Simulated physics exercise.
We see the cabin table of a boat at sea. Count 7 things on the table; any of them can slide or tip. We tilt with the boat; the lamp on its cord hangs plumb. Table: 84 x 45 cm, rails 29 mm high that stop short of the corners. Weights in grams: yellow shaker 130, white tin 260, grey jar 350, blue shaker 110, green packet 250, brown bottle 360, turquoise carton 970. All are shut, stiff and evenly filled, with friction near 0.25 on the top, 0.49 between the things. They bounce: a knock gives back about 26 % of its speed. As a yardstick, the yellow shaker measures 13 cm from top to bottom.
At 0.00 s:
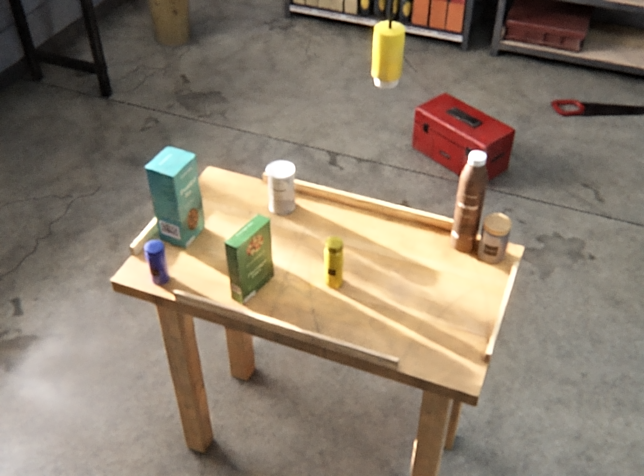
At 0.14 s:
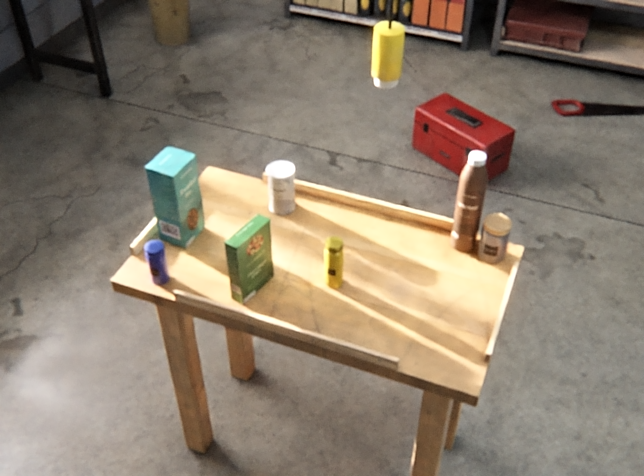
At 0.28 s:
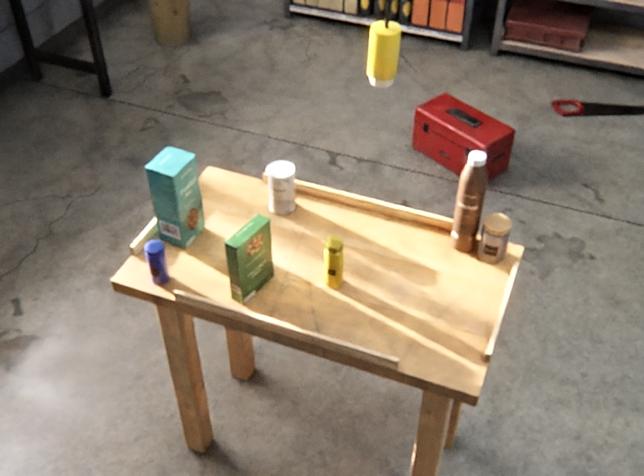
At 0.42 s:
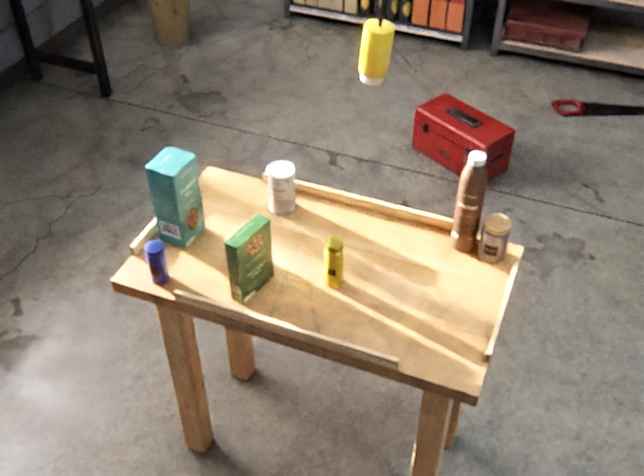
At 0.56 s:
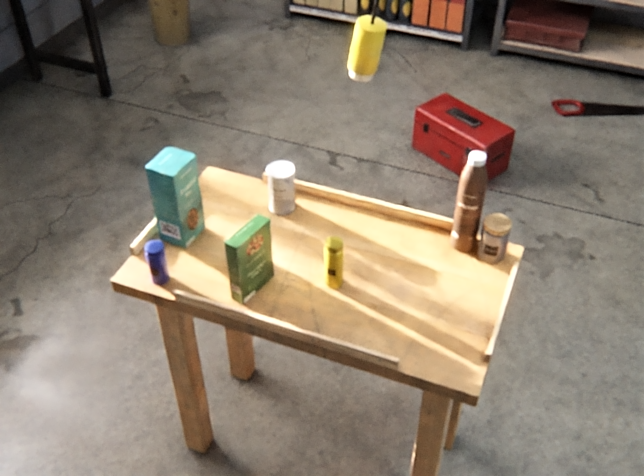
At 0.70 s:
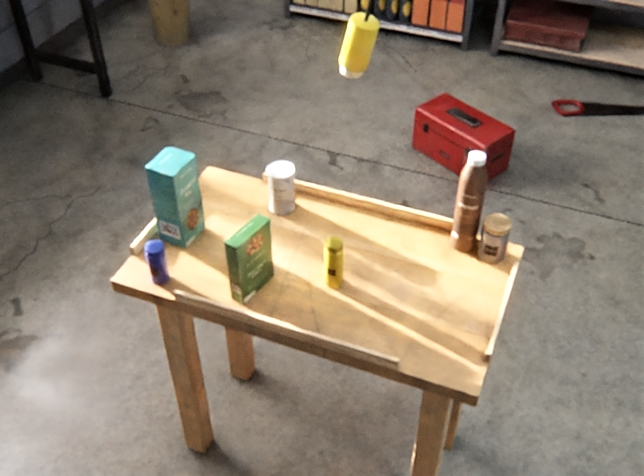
The yellow lamp hanging over the wooden table hung straight at first, then swung slowly to the left and slanted, while the cartons, bottle, tin, jar and small shakers below stayed where they stood.
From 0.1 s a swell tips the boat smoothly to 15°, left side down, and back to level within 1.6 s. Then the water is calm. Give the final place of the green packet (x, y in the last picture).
It ends at about (204, 260).
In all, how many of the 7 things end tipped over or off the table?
That comes to 1.
After 1.10 s, heel 13°, left side down; green packet tipped 42° from how it sat near (228, 252).
After 1.20 s, heel 10°, left side down; green packet on its side near (210, 262).
At rest (2.2 s), tipped over on the table, green packet; the other 6 in place, give or take 5 cm. Seen from the same camera at the end, green packet near (204, 260).
